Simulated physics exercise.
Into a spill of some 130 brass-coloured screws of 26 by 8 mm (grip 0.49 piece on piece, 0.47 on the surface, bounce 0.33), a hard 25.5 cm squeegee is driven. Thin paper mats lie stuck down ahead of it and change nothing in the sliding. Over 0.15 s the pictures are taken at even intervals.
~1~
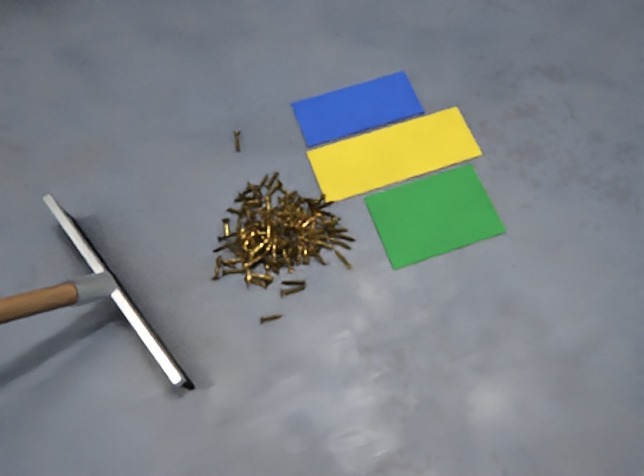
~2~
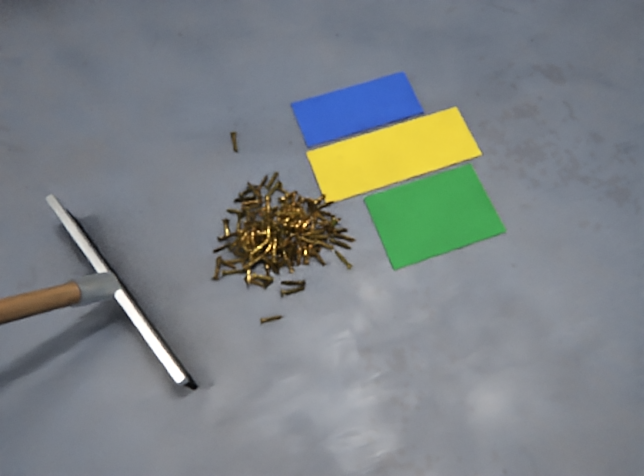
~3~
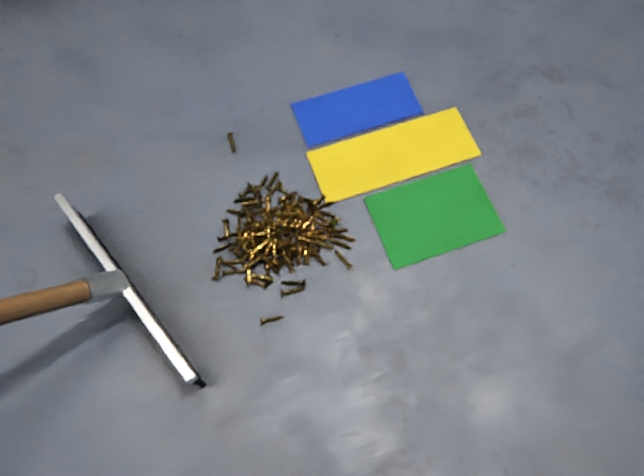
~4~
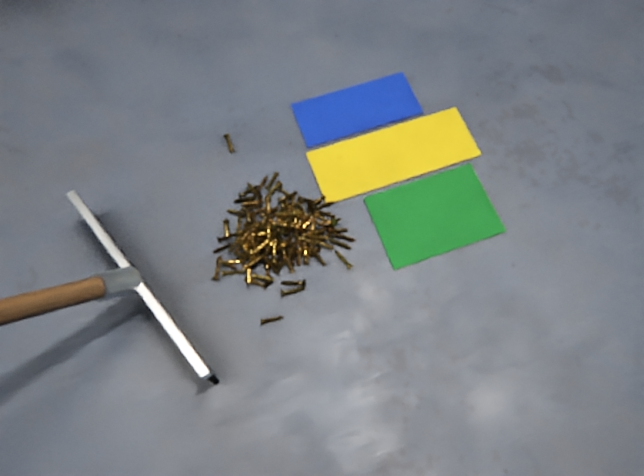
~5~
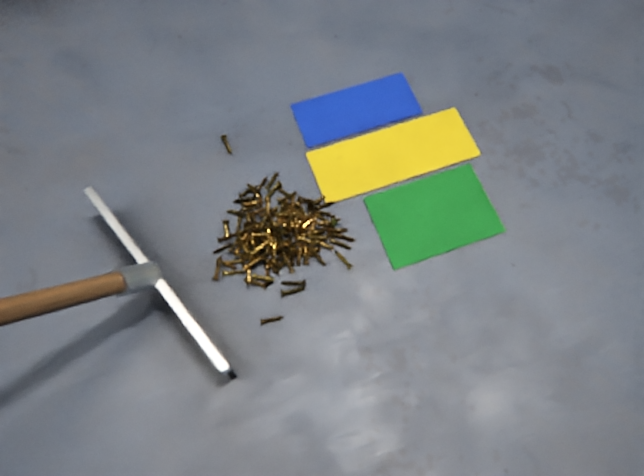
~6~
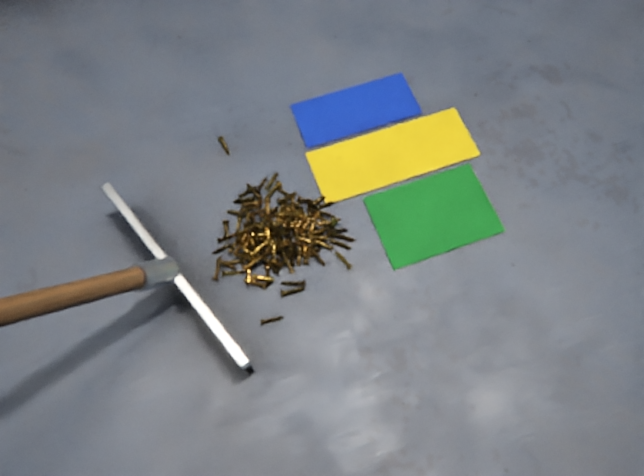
A squeegee with a wooden handle sliding slowly rightward across a grey floor, nearing a pile of brass-coloured screws beside three coloured mats.
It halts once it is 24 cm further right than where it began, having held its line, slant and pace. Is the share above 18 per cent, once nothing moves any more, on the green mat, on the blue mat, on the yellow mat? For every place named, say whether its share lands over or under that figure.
Green mat - over, blue mat - under, yellow mat - over.
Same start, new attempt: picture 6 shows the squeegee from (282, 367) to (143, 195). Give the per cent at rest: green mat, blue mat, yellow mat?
Green mat 25, blue mat 0, yellow mat 30.
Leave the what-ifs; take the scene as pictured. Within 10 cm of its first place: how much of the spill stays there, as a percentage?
Close to 50 per cent, by my estimate.
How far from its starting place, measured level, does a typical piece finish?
I'd put it at around 10 centimetres.
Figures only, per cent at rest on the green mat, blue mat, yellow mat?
At rest, the green mat holds 25, the blue mat holds 0 and the yellow mat holds 30.
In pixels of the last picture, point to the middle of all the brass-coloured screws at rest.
(355, 203).
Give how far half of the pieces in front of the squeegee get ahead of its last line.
5 cm.
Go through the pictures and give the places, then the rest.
The first frame shows squeegee from (179, 380) to (52, 203); moved 0.0 cm; pieces shifted so far, 0; middle of the spill at (280, 223); green mat at (434, 215); yellow mat at (394, 154); blue mat at (358, 108).
The second frame shows squeegee from (182, 380) to (55, 203); moved 0.3 cm; pieces shifted so far, 0; middle of the spill at (280, 223).
The third frame shows squeegee from (191, 377) to (63, 201); moved 1.2 cm; pieces shifted so far, 1; middle of the spill at (280, 223).
The fourth frame shows squeegee from (206, 374) to (76, 199); moved 2.5 cm; pieces shifted so far, 1; middle of the spill at (280, 223).
The fifth frame shows squeegee from (225, 368) to (93, 195); moved 4.4 cm; pieces shifted so far, 1; middle of the spill at (280, 224).
The sixth frame shows squeegee from (244, 363) to (110, 191); moved 6.4 cm; pieces shifted so far, 1; middle of the spill at (280, 224); green mat at (433, 215); yellow mat at (393, 155); blue mat at (356, 110).
Then, 0.19 s after the last picture, squeegee 19 cm from its start, spill 12 cm wide; off the mats 100 %.
Then, 0.37 s after the last picture, squeegee 25 cm from its start, spill 15 cm wide; green mat 20 %, yellow mat 25 %, off the mats 55 %.
Then, 0.53 s after the last picture, squeegee 25 cm from its start, spill 15 cm wide; green mat 25 %, yellow mat 30 %, off the mats 45 %.
In the end, green mat 25 %, yellow mat 30 %, blue mat 0 %, off the mats 50 %.
